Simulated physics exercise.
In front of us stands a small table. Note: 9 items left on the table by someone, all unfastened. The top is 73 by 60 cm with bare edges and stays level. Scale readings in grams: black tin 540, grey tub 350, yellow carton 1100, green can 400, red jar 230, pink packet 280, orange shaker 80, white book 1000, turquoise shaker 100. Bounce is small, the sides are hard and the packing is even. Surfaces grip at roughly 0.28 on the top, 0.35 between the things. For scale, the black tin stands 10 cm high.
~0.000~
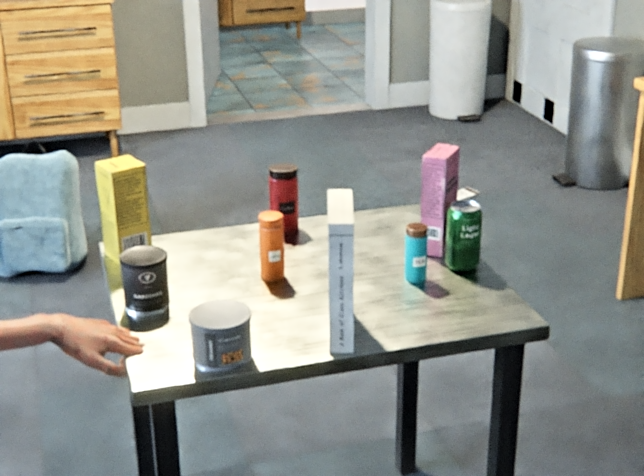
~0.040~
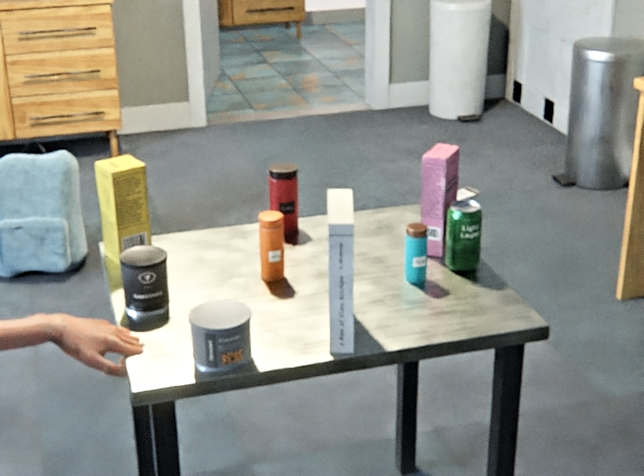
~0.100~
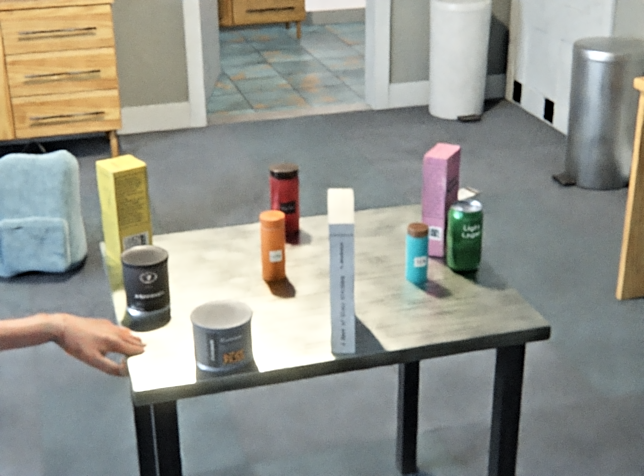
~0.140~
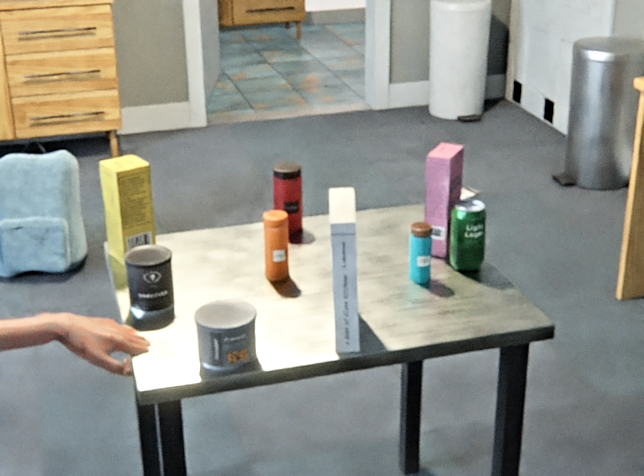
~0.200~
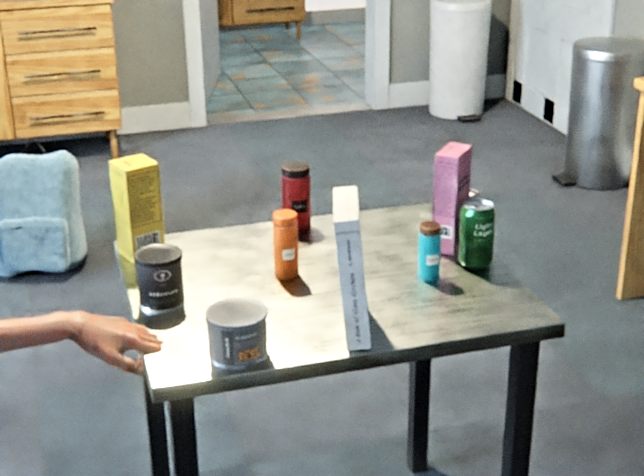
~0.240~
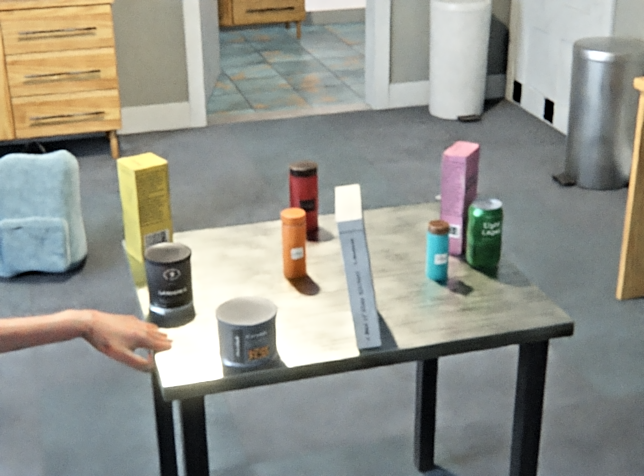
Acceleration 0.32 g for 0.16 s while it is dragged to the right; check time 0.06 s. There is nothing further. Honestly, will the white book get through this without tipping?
No.
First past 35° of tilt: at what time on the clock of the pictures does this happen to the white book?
It happens near 0.7 s.
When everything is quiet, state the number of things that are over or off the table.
1.
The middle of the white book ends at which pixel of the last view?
It winds up close to (456, 316).
By 0.34 s, table 6 cm from its start; orange shaker 2 cm from its spot.
By 0.64 s, table 6 cm from its start; white book tilted 25° near (403, 267); orange shaker 2 cm from its spot; yellow carton 2 cm from its spot.
By 0.84 s, table 6 cm from its start; white book on its side near (452, 312); orange shaker 2 cm from its spot; yellow carton 2 cm from its spot.
When it is over (1.2 s), lying over on the table, white book; the other 8 within 5 cm of the start. In the last view, white book near (456, 316).
